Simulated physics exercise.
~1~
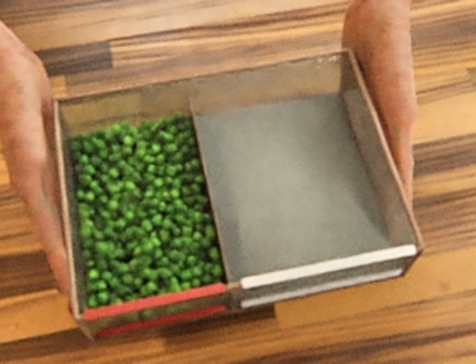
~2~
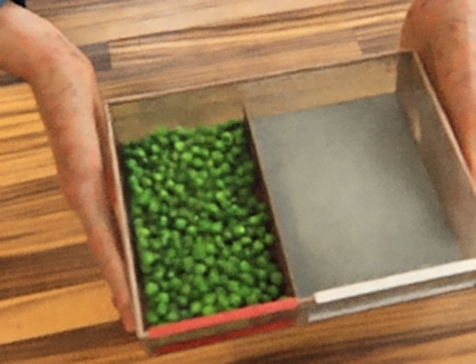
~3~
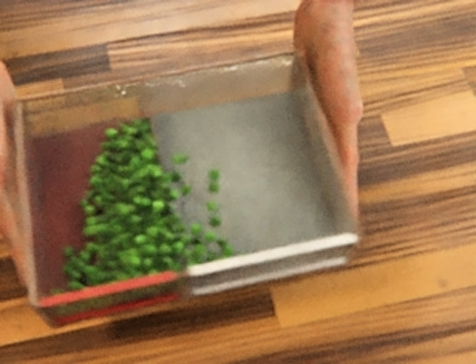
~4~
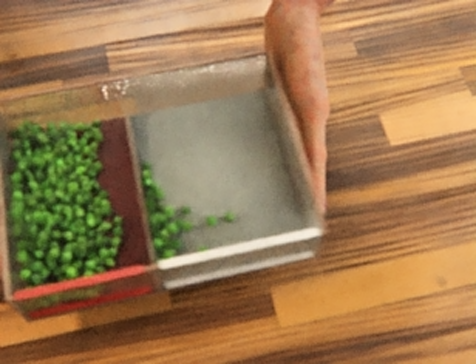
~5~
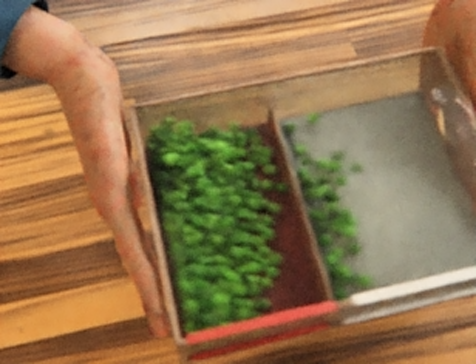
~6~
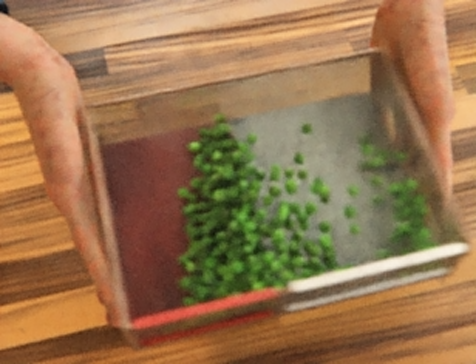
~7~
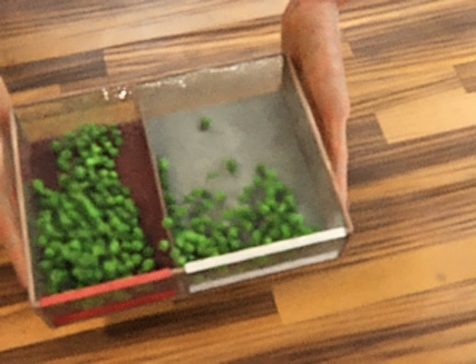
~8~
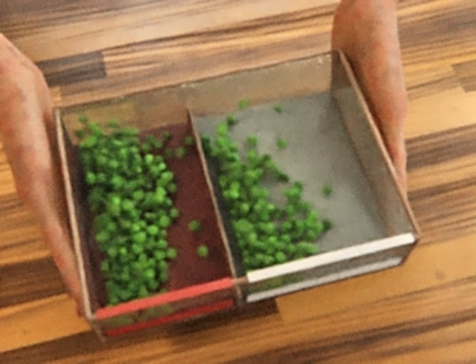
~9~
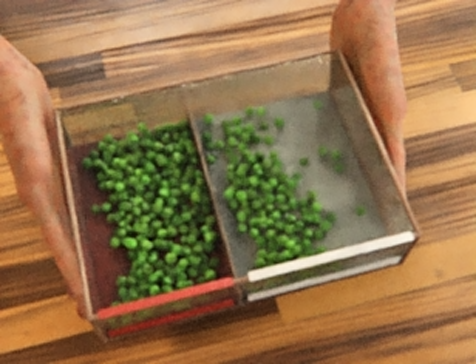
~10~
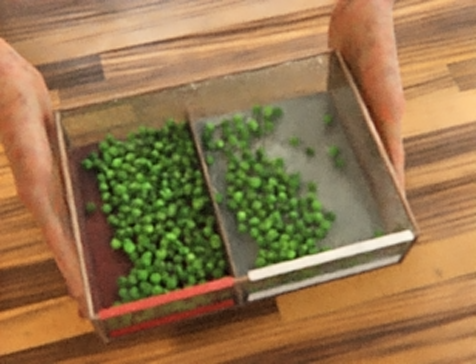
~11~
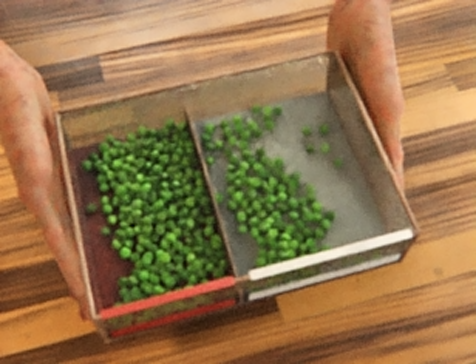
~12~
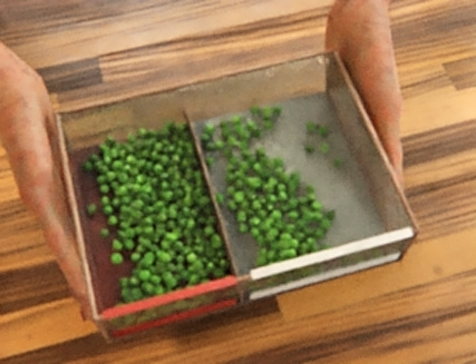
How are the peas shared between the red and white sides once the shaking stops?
Both sides end up with a good share of the peas, though the red side on the left still holds more than the white side on the right.
